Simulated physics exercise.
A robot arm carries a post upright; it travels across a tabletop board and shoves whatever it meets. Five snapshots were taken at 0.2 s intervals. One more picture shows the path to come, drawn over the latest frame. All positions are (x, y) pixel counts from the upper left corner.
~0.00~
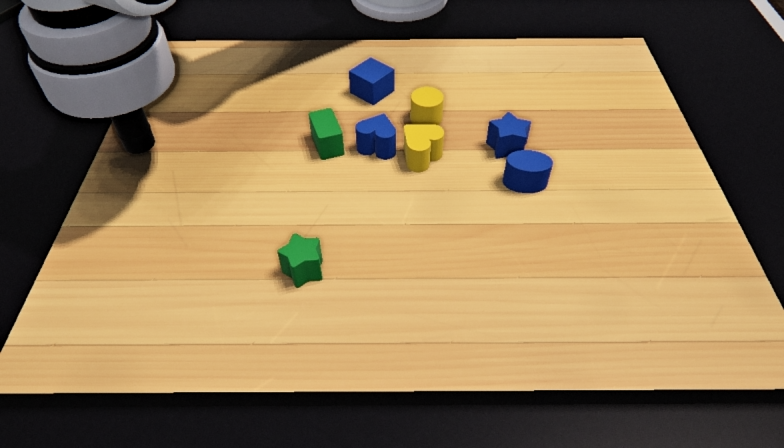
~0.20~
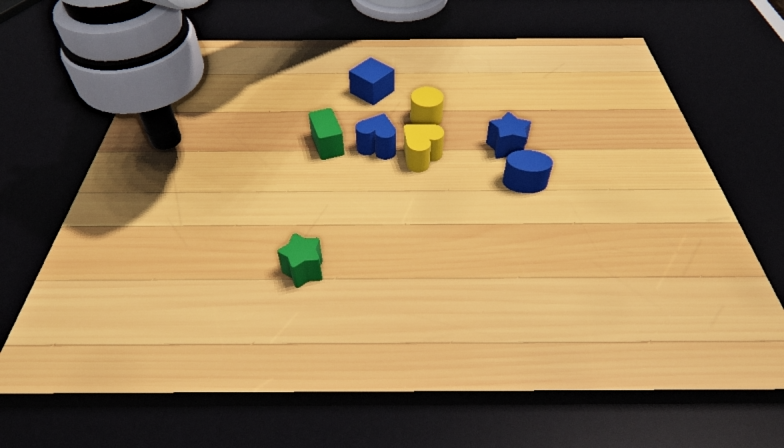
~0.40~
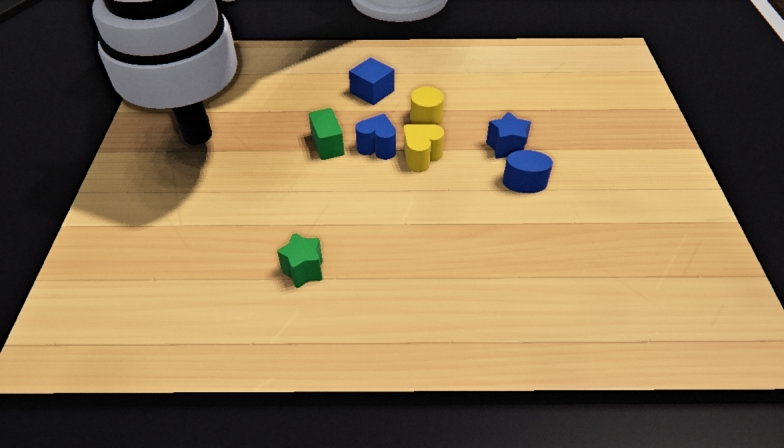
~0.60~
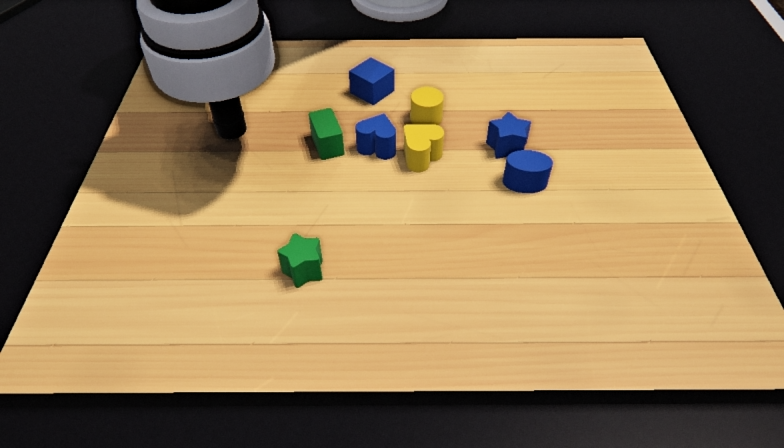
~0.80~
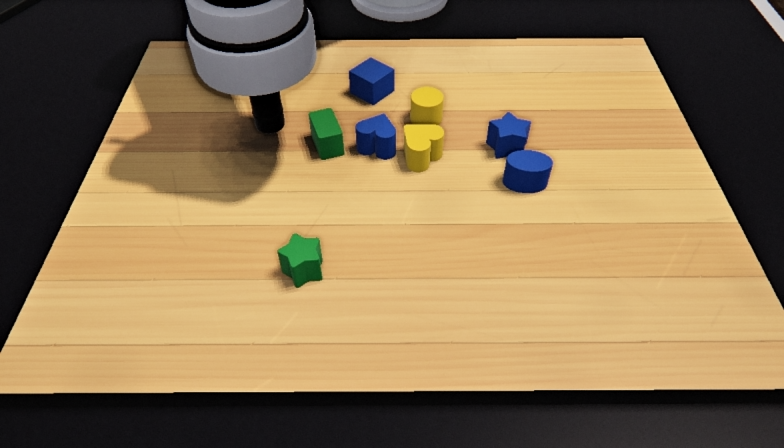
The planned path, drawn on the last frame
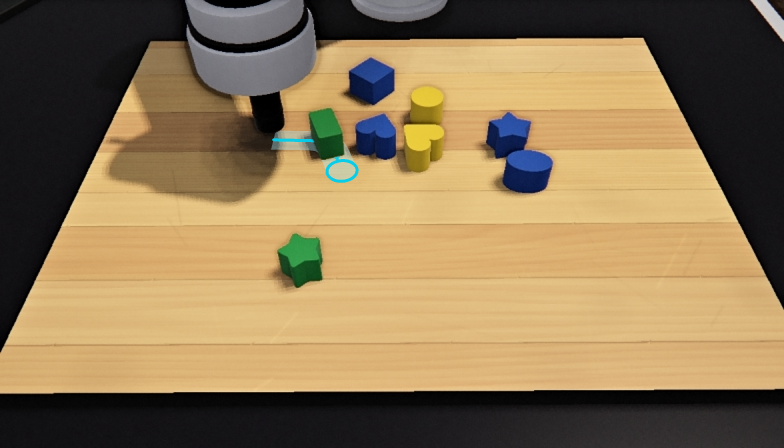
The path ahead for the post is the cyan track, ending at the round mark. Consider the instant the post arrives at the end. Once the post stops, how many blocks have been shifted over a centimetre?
Total: Three-plus.
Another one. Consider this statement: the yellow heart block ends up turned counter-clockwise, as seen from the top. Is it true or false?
That claim is false.
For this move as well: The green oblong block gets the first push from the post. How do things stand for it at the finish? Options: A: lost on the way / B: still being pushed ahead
Correct choice: A.
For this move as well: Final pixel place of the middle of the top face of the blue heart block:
My prediction: (398, 130).
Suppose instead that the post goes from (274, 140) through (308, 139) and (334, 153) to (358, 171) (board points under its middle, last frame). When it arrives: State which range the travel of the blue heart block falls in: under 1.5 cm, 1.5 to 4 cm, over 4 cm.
The middle band: 1.5 to 4 cm.
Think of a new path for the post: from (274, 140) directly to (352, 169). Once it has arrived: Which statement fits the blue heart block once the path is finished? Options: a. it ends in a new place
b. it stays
My answer is option a.
The drawn path runs from (274, 140) over (306, 141) and (333, 149) to (342, 171).
The first path, step by step. One third of the way, post (305, 126); green oblong block (331, 121), turned 15° clockwise.
Two thirds of the way, post (331, 135); green oblong block (358, 128), turned 25° clockwise; blue heart block (392, 128), turned 15° anticlockwise; yellow heart block (429, 135).
At the end, post (341, 156); green oblong block (365, 137); blue heart block (398, 130), turned 30° anticlockwise; yellow heart block (436, 134), turned 25° clockwise.
